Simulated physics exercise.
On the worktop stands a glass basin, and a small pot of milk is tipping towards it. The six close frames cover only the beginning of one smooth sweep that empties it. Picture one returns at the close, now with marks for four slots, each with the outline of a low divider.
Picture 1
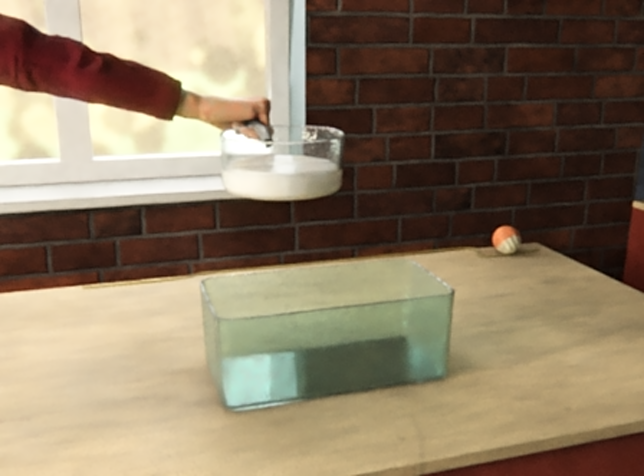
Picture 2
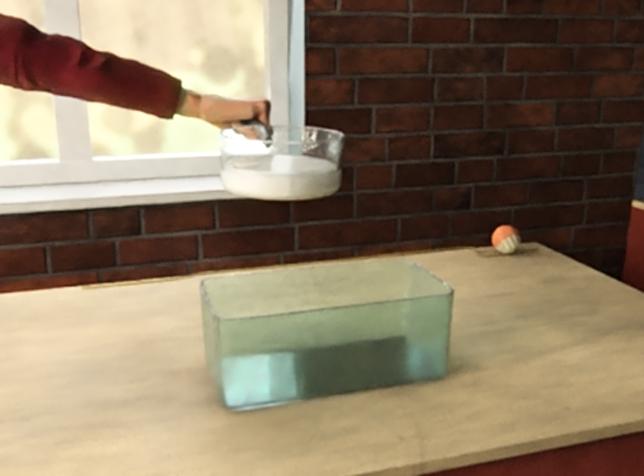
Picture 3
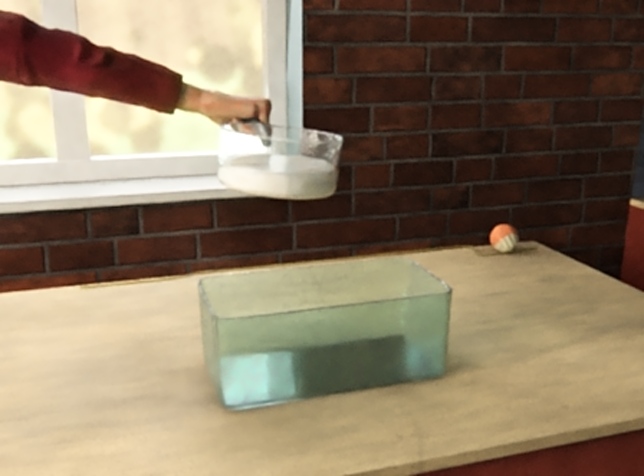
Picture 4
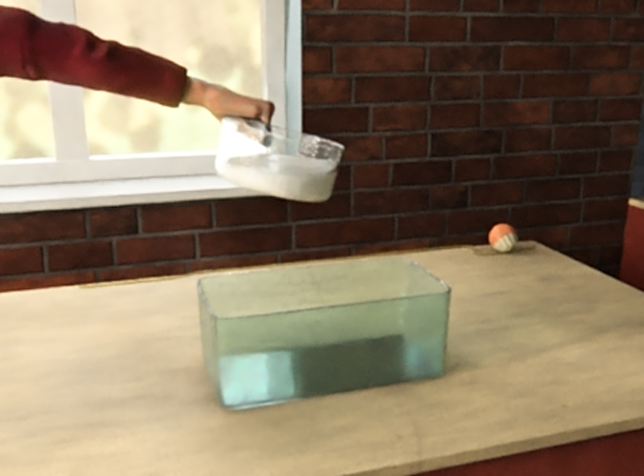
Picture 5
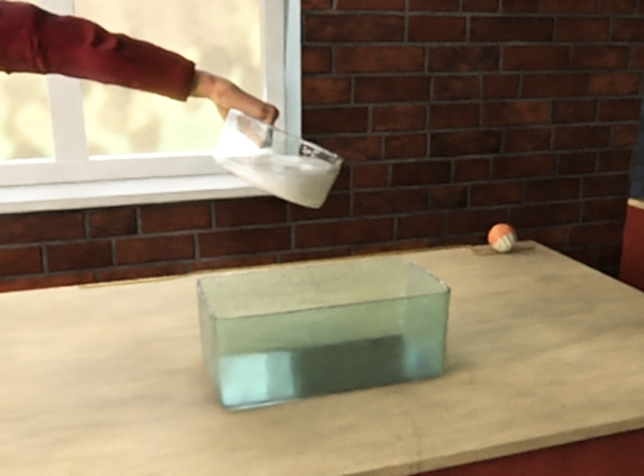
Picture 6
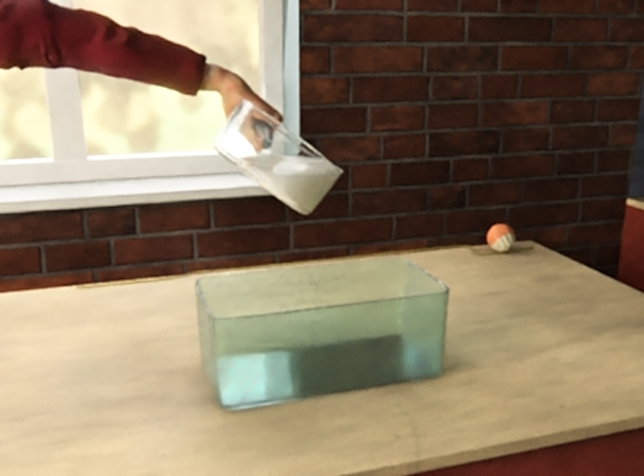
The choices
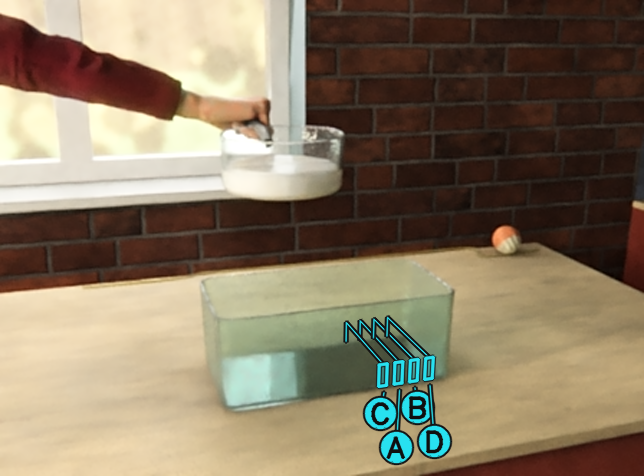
A hand at the end of a dark red sleeve, reaching in from the left, holds a clear glass pot of white liquid level, then tilts it steadily down to the right, the liquid gathering at its lower side. Below, a pale green glass basin stands on a light wooden worktop, an orange-and-white ball behind it to the right. The nearly still view looks slightly down towards a bright window and dark red brick wall.
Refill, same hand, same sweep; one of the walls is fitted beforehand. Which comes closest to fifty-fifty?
C is best.
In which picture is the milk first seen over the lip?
Picture 6.
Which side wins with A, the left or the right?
The left one.
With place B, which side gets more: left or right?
The left side.
In cyan, A at (399, 389); B at (414, 387); C at (384, 392); D at (430, 385).
With A, about 73 % ends left of the wall and 26 % right of it.
With B, about 90 % ends left of the wall and 9 % right of it.
With C, about 51 % ends left of the wall and 49 % right of it.
With D, about 90 % ends left of the wall and 9 % right of it.
